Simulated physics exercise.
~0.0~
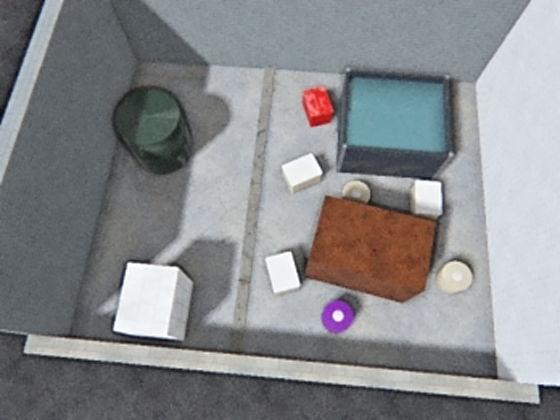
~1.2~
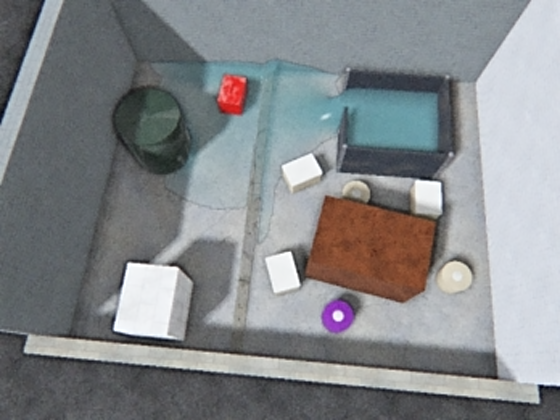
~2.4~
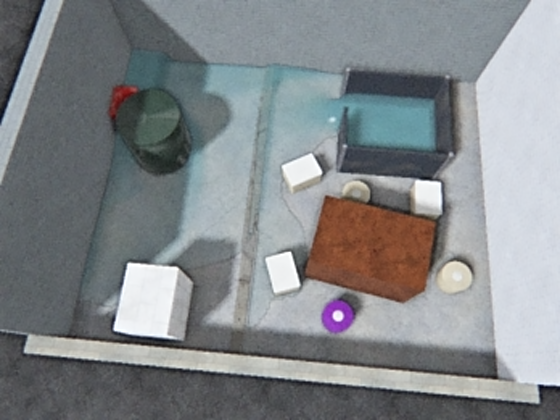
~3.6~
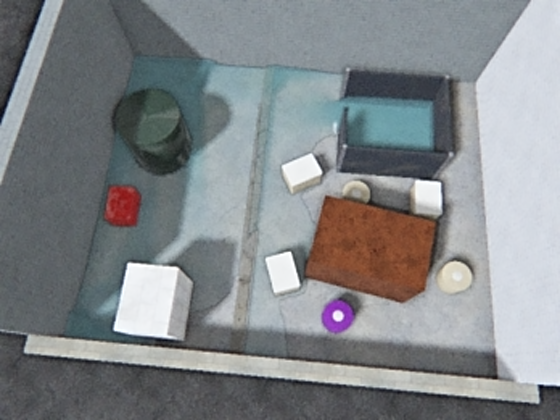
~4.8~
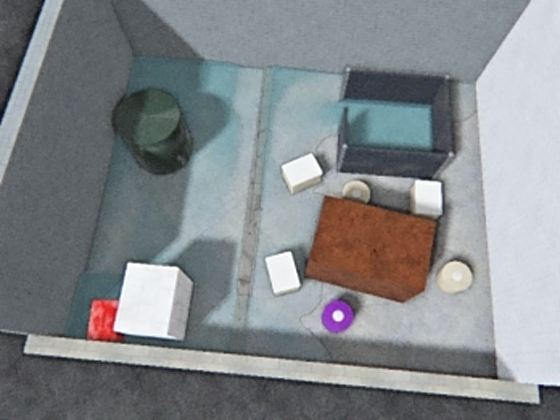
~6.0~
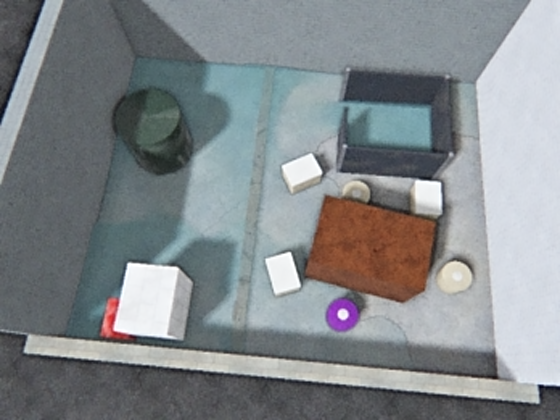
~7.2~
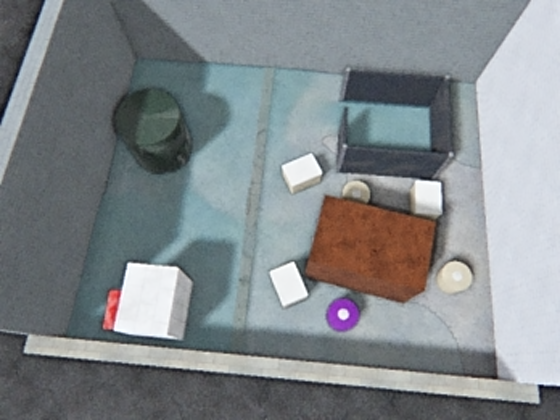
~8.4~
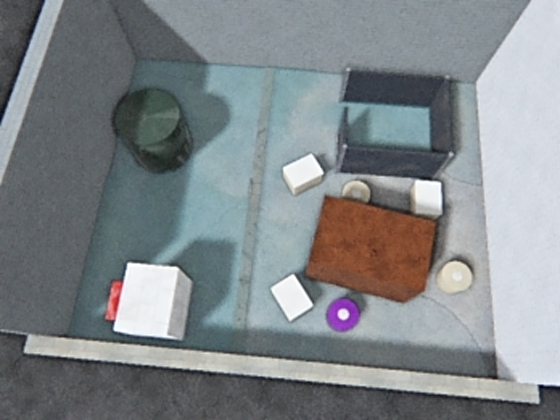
A walled yard flooded as water poured from the open tank's left side, sweeping a red chest left over the low kerb and down beside a large white block, where it ended up, while the purple tub and a nearby white chest shifted only slightly.
